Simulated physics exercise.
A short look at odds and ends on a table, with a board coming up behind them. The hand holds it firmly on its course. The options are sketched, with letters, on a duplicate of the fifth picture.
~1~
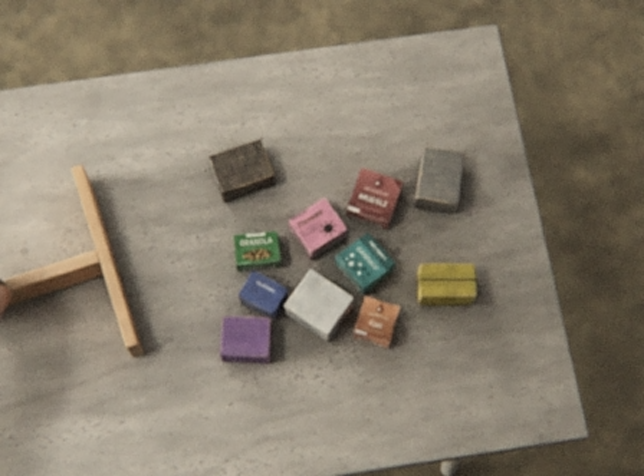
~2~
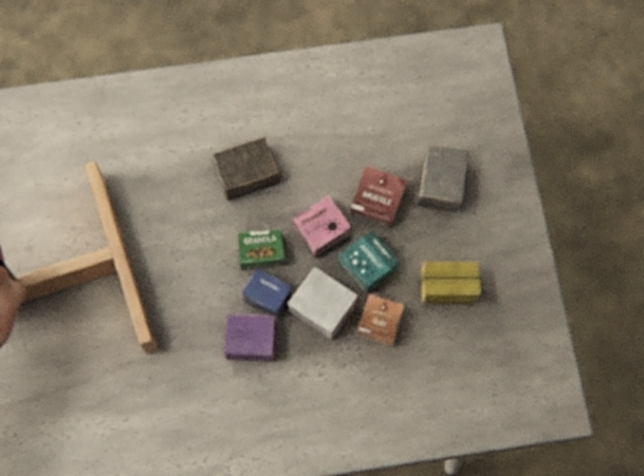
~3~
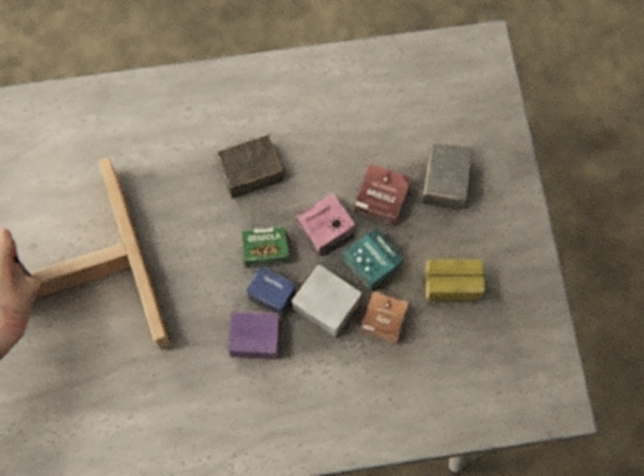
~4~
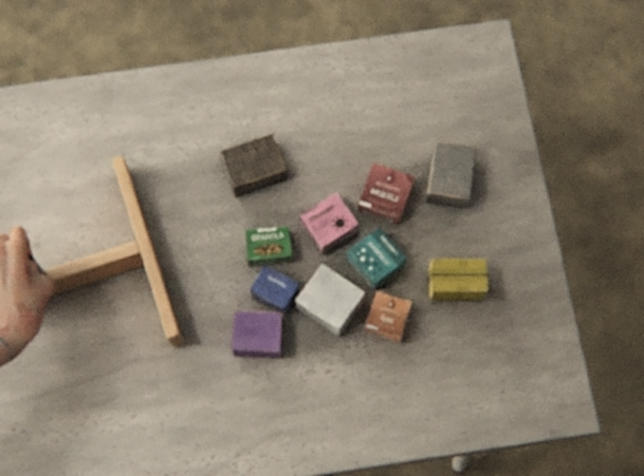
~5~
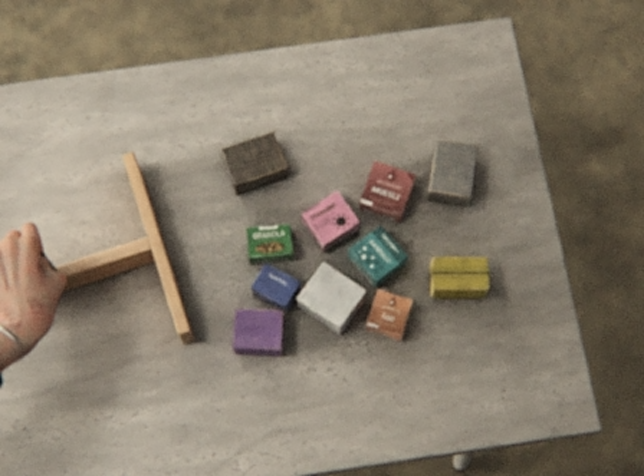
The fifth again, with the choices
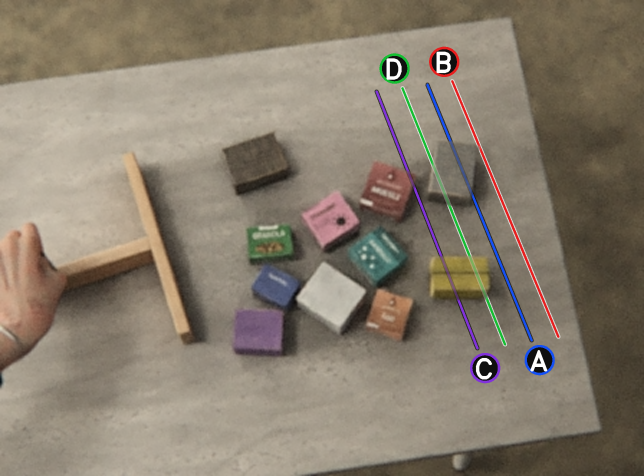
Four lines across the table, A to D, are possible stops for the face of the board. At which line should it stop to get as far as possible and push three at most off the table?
At A, and not beyond.
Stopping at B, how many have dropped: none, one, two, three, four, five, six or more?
Five.
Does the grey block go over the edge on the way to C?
Yes.
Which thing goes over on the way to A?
The grey block.
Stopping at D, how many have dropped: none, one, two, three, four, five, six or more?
By then, one.
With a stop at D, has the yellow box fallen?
No.
On the copy, A at (478, 208); B at (504, 205); C at (425, 216); D at (452, 212).
On A. First, board (273, 224); purple block (327, 339); orange box (404, 323).
Then, board (389, 208); grey block (523, 140); red packet (482, 157).
Finally, board (477, 196); grey block over the edge; red packet (537, 145); one fallen.
By contrast, B drops five; C is within the limit but short; D is within the limit but short.
